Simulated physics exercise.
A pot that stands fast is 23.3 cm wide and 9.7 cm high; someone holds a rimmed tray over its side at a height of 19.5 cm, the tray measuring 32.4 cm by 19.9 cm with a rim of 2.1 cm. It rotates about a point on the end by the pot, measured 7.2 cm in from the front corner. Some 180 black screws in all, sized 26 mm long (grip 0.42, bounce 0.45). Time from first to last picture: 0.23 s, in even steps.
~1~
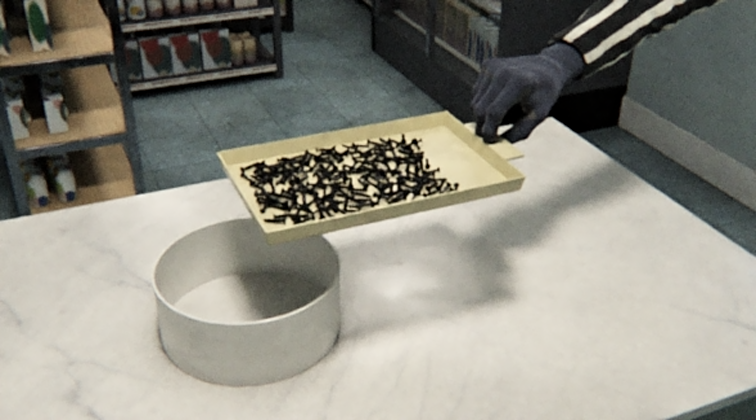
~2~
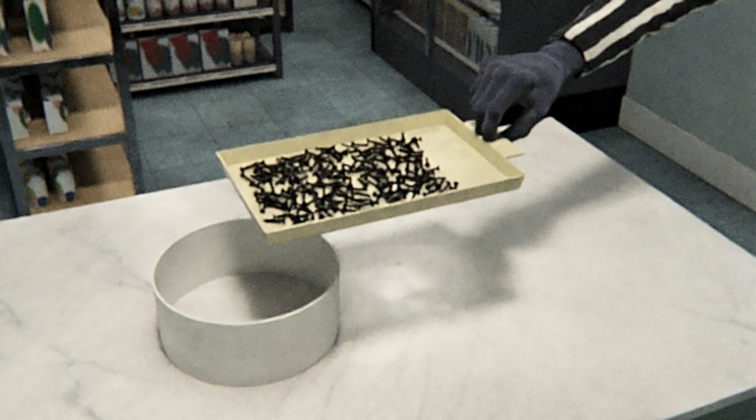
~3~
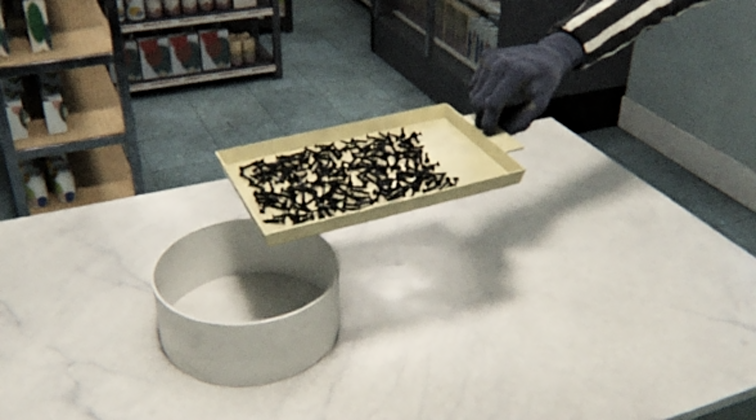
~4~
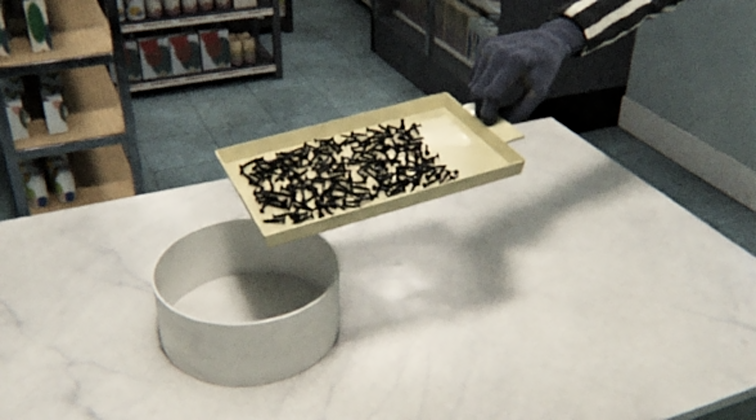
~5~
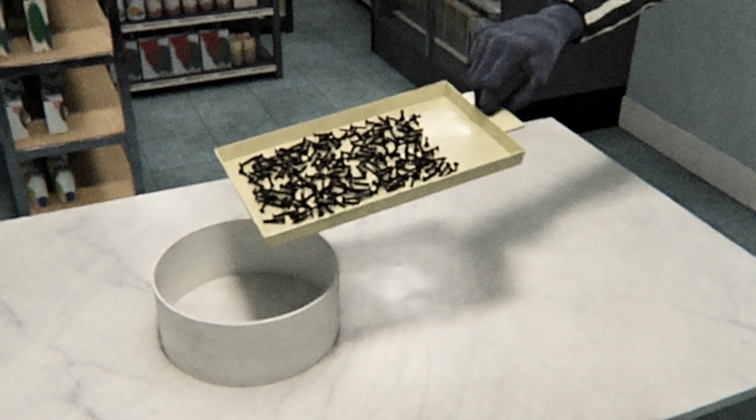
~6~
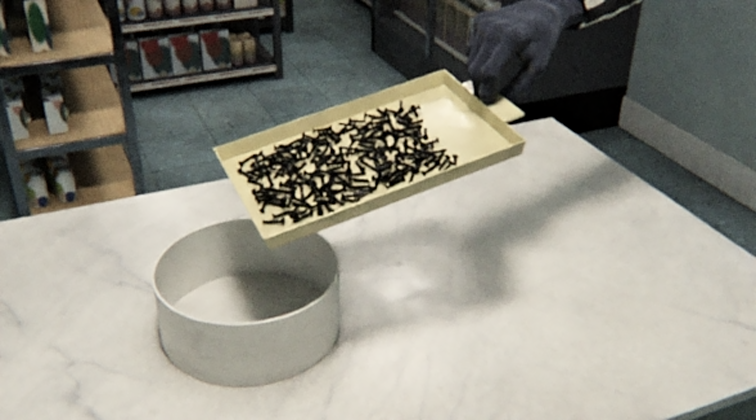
In this clip, a dark-gloved hand holds a pale rimmed tray of small black screws above a round pot on a marble-like counter, then gradually raises the tray's right end, tilting it slightly down toward the left.
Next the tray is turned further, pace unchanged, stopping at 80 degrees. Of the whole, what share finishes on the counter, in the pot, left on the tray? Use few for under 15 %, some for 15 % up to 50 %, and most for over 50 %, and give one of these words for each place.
Counter: Some, pot: Most, tray: Few.
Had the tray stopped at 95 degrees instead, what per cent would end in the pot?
I'd say close to 70 percent.
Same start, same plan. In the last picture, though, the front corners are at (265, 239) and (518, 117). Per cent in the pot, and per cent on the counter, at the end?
Pot 55 % / counter 40 %.
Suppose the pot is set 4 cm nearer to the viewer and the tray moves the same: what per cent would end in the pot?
Near 90 per cent in that case.
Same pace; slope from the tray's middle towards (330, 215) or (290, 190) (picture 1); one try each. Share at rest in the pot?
I'd put it at about 40 per cent for the first tilt and about 80 per cent for the second.
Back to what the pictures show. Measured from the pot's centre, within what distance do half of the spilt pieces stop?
Distance: Around 20 cm.
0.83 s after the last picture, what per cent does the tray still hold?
Estimate: About 85 percent.
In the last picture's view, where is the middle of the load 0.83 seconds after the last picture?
Estimated load position: Around (254, 211).
Then, 0.50 s after the last picture, tilt 44 degrees; the tray holds 100 %, the pot 0 %.
Then, 0.83 s after the last picture, tilt 66 degrees; the tray holds 85 %, the pot 5 %.
Then, 1.26 s after the last picture, tilt 80 degrees; the tray holds 25 %, the pot 35 %.
In the end, counter 30 %, pot 65 %, tray 5 %.
